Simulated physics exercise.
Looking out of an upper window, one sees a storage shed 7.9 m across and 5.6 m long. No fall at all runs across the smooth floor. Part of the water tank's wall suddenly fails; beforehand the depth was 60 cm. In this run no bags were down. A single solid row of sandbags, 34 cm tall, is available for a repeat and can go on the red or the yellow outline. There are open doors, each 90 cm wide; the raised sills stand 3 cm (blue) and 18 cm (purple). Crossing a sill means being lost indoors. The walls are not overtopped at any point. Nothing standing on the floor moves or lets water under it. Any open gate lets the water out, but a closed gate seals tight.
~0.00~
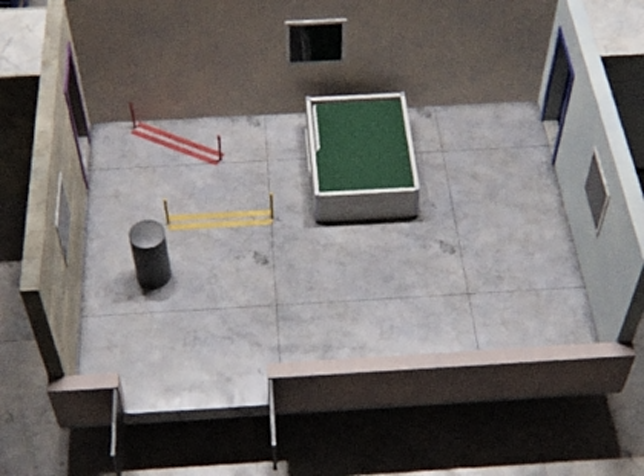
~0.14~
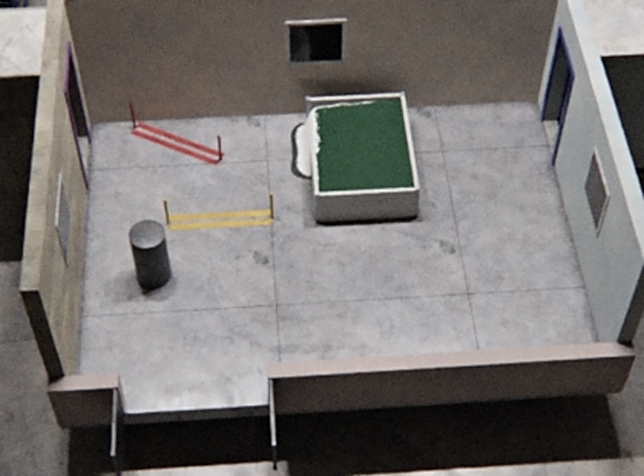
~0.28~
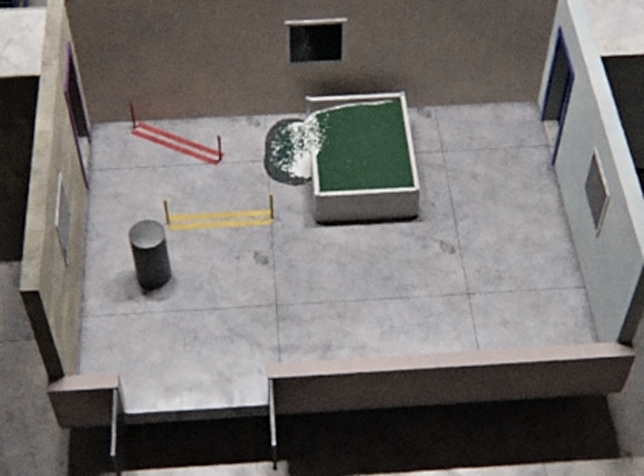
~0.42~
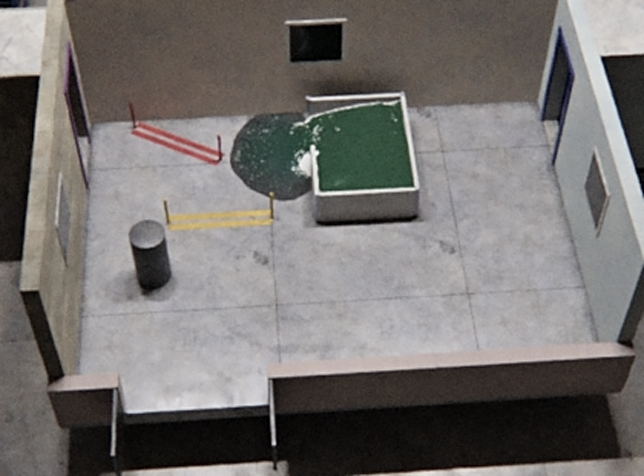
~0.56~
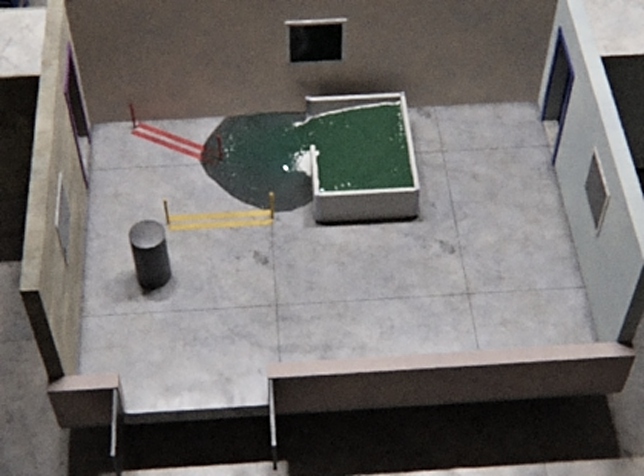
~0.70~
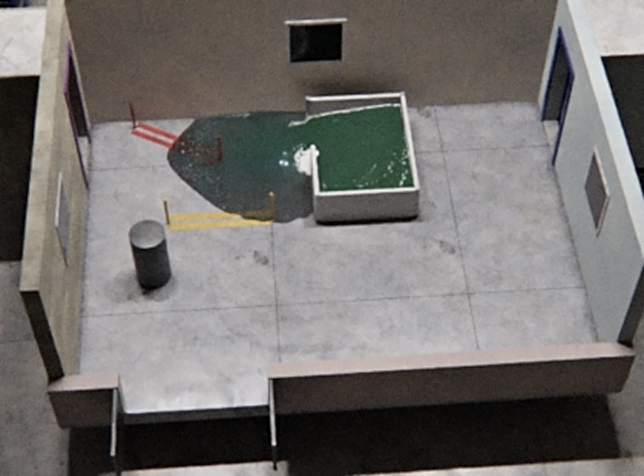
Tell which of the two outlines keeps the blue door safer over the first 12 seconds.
The yellow outline keeps it safer.
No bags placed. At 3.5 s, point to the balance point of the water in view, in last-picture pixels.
Centre estimate: Near (228, 184).
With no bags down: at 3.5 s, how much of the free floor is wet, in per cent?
I'd guess around 35 in a hundred.
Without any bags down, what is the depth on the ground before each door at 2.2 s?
In cm: Blue 0, purple 33.
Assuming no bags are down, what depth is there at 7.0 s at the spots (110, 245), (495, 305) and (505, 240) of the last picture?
In order, roughly 9, 0 and 0 cm.
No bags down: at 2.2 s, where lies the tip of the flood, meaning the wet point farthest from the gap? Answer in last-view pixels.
Near (82, 273).
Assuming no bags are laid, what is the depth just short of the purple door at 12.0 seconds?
5.5 cm.
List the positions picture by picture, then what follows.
The first frame shows still water, 60 cm deep, in the water tank at (361, 146).
In the second frame, the front is at (302, 175), 0.6 m from the gap at (312, 142); 0.3 m2 of floor is under water; 60 cm left at the back of the water tank.
In the third frame, the front is at (274, 174), 0.8 m from the gap at (312, 143); 0.8 m2 of floor is under water; 60 cm left at the back of the water tank.
In the fourth frame, the front is at (238, 168), 1.3 m from the gap at (312, 144); 1.9 m2 of floor is under water; 59 cm left at the back of the water tank.
In the fifth frame, the front is at (206, 161), 1.8 m from the gap at (312, 143); 3.0 m2 of floor is under water; 54 cm left at the back of the water tank.
In the sixth frame, water pours out at (312, 143) and has run 2.4 m, to (174, 153); typically 5 cm deep outside, 50 cm at the water tank's back.
After 1.4 s water covers 20 % of the floor and is deepest (30 cm) near (300, 143) in the run without bags; in at the blue door, 0 L with no bags, 0 L with the row on red, 0 L on yellow.
After 2.2 s water covers 25 % of the floor and is deepest (36 cm) near (89, 155) in the run without bags; in at the blue door, 0 L with no bags, 0 L with the row on red, 0 L on yellow.
After 3.5 s water covers 35 % of the floor and is deepest (24 cm) near (89, 155) in the run without bags; in at the blue door, 0 L with no bags, 0 L with the row on red, 0 L on yellow.
After 7.0 s water covers 55 % of the floor and is deepest (15 cm) near (75, 402) in the run without bags; in at the blue door, 0 L with no bags, 12 L with the row on red, 0 L on yellow.
After 12.0 s water covers 85 % of the floor and is deepest (7 cm) near (75, 391) in the run without bags; in at the blue door, 0 L with no bags, 23 L with the row on red, 0 L on yellow.
